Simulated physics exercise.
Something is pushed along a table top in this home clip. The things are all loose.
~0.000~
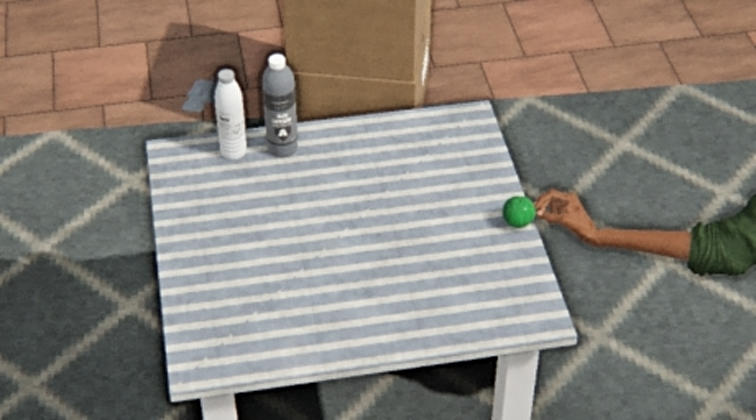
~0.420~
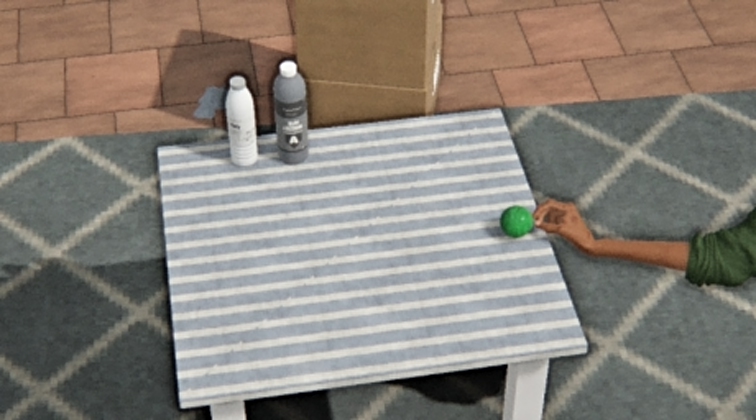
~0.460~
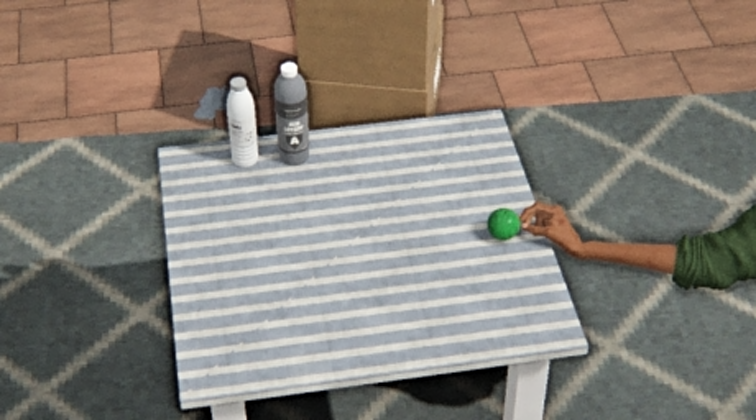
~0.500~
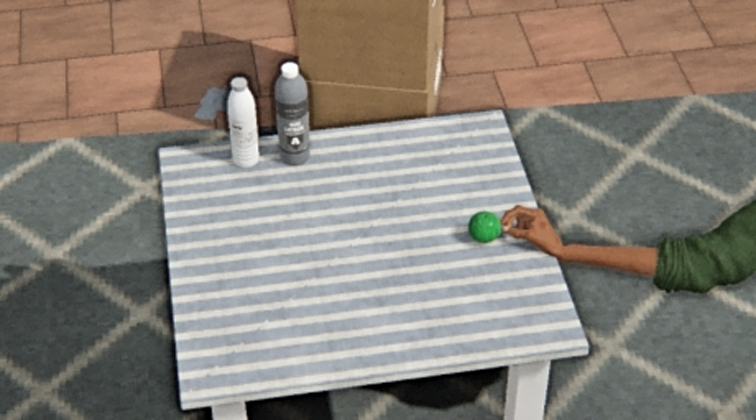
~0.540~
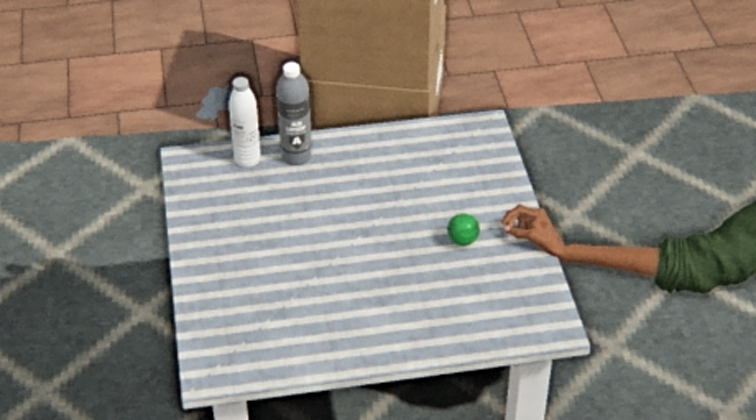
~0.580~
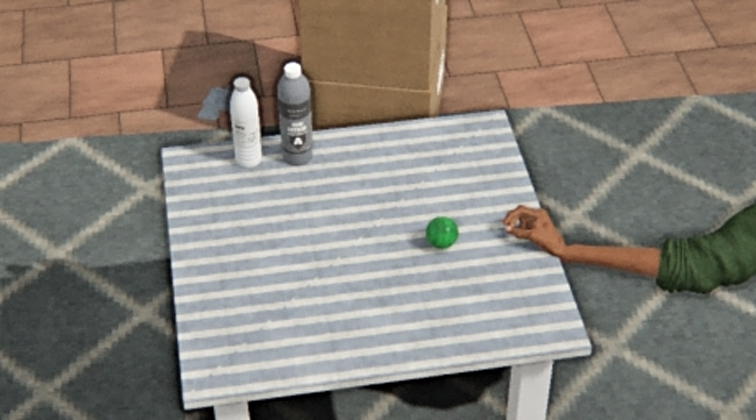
On a small table with a blue and white striped top, two bottles stand at the back left corner while a hand at the right edge holds a green apple. The hand pushes the apple leftward, then lets go and stays still as the apple keeps moving left across the stripes.
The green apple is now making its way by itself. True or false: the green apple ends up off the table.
True.
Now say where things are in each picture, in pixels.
In the first picture, under the hand; green apple (519, 212).
In the second picture, under the hand; green apple (516, 222).
In the third picture, under the hand; green apple (504, 224).
In the fourth picture, green apple (484, 227).
In the fifth picture, green apple (463, 230) moved about its own width.
In the sixth picture, green apple (442, 233) moved about its own width.
By 0.98 s, green apple moved well along near (236, 258).
By 1.38 s, green apple now off the table.
When it is over (1.7 s), off the table, green apple.
